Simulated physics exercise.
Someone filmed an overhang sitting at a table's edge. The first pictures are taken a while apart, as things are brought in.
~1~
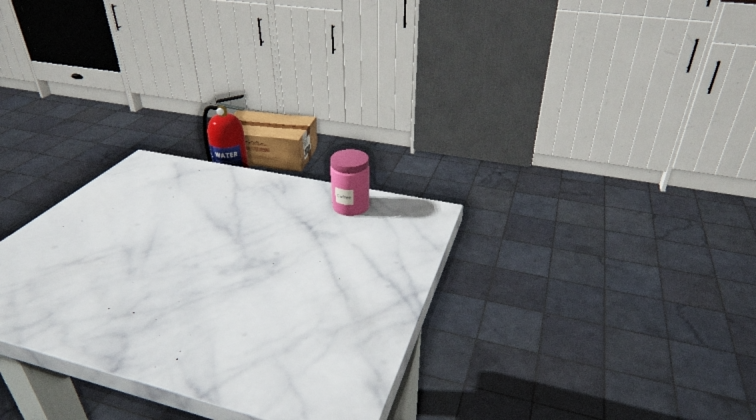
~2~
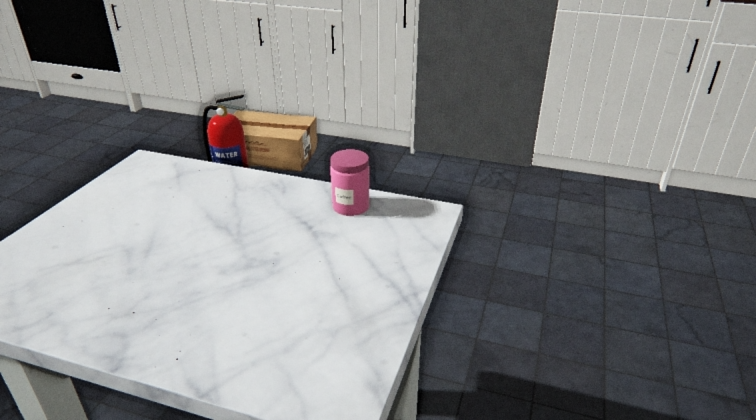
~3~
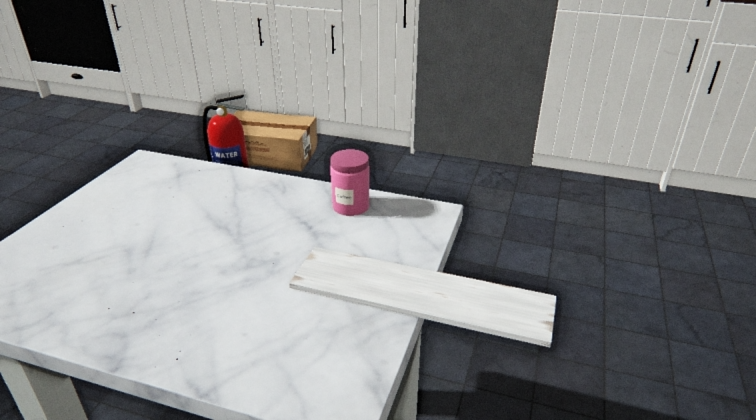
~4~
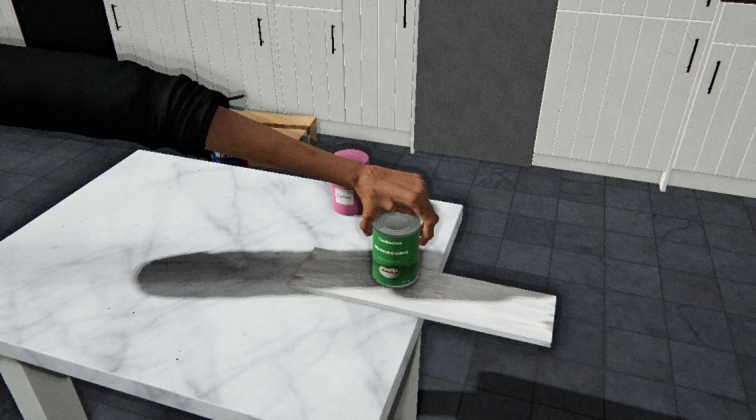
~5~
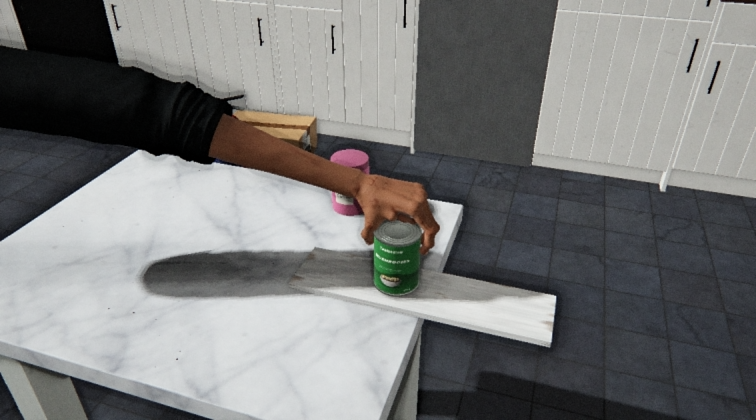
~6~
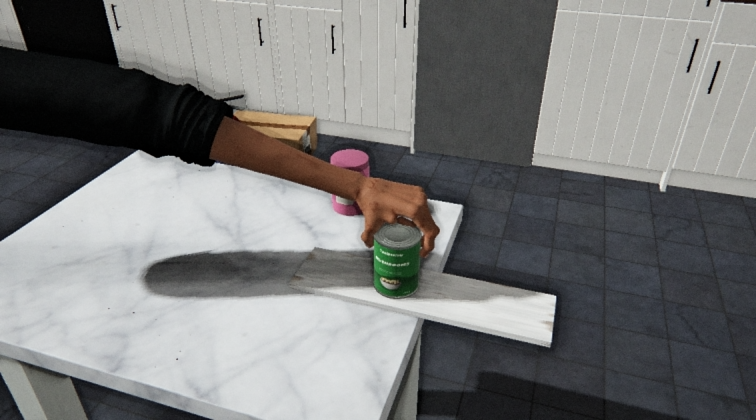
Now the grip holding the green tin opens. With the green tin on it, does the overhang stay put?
It remains in place.
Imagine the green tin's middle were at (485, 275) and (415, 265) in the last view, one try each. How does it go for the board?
First case: It topples; second case: It stays put.
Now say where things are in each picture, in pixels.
The last thing is not in view yet, in the first picture.
The last thing is not in view yet, in the second picture.
The last thing is not in view yet; white board (421, 292), in the third picture.
On its way; green tin (396, 248); white board (421, 292), in the fourth picture.
Set down, still held; green tin (397, 256); white board (421, 292), in the fifth picture.
Set down, still held; green tin (397, 259); white board (421, 292), in the sixth picture.
Then, 0.50 s on from there, no change.
Then, 1.30 s on from there, green tin resting near (397, 259).
In the end, all 3 unmoved. At the end, from the last picture's camera, green tin near (397, 259). The board keeps its balance.
